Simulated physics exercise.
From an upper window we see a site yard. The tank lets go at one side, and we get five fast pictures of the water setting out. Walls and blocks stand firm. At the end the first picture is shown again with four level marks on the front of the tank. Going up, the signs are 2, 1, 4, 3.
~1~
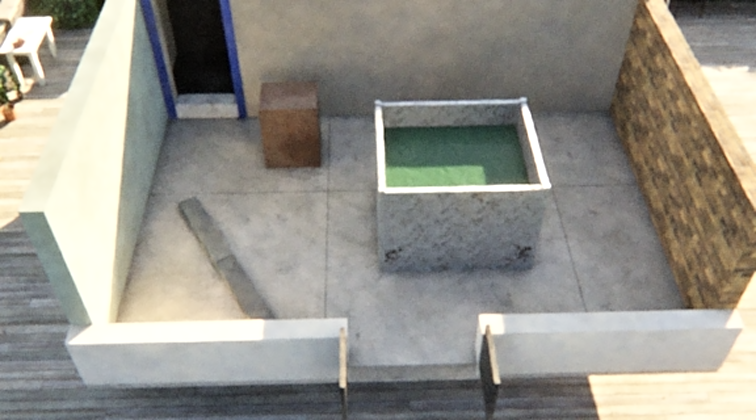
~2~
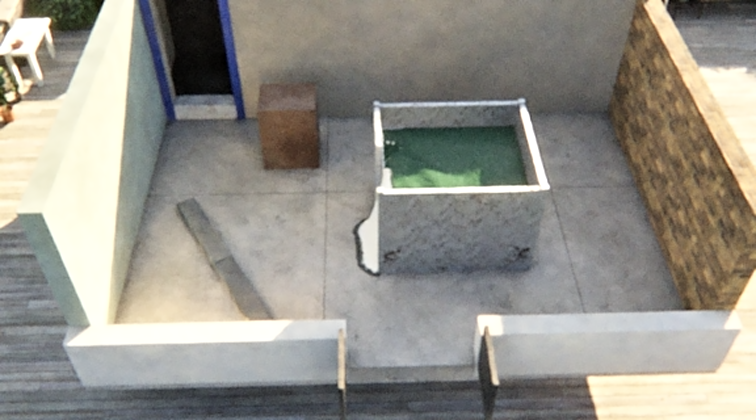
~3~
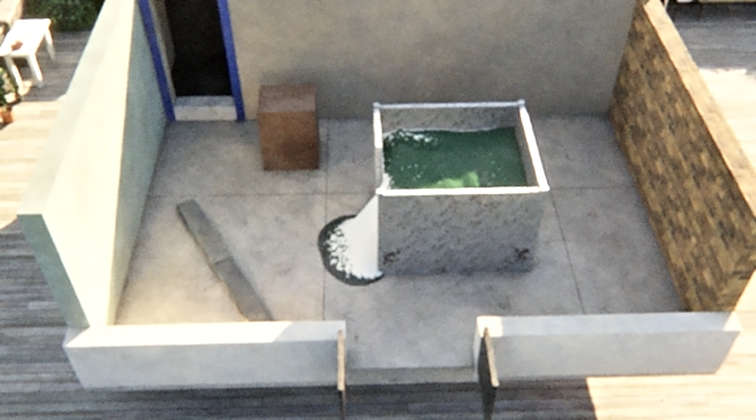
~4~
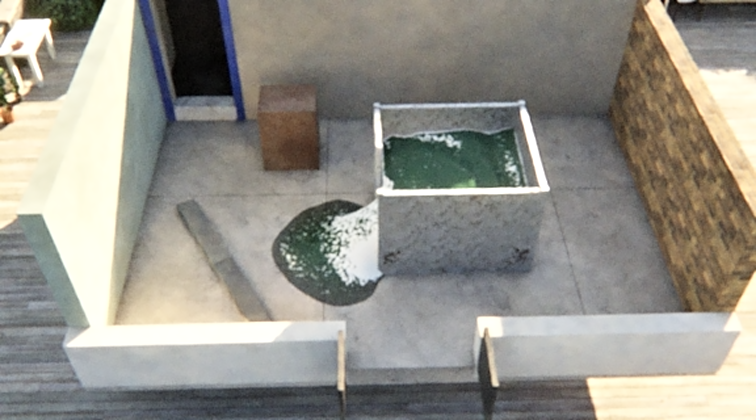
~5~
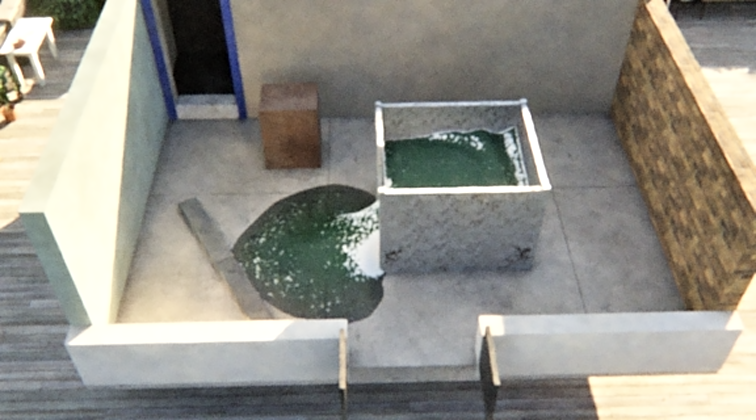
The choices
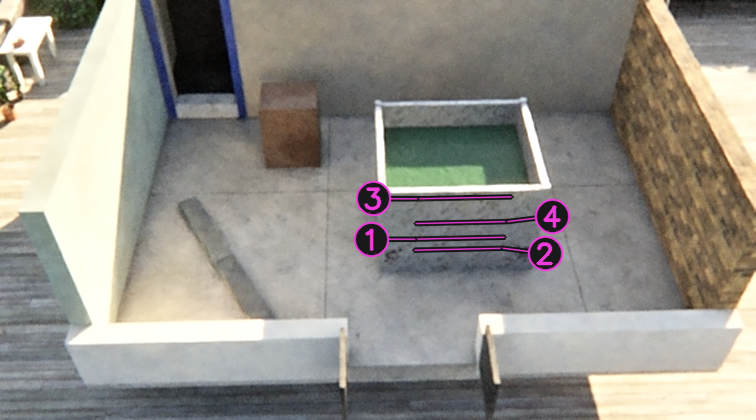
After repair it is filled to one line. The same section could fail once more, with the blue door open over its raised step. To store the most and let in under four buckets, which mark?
I would pick line 4.
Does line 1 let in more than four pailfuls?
No, not at all.
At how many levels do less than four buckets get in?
Three of the four.
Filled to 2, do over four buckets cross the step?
No, that is safe.
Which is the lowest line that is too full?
That would be 3.
On the marked copy, 1 at (459, 238); 2 at (458, 249); 3 at (464, 197); 4 at (461, 222); from the bottom up 2, 1, 4, 3.
If 1 is chosen, nothing gets over.
If 2 is chosen, nothing gets over.
If 3 is chosen, some 15 bucketfuls get in.
If 4 is chosen, a bucket or two gets in.
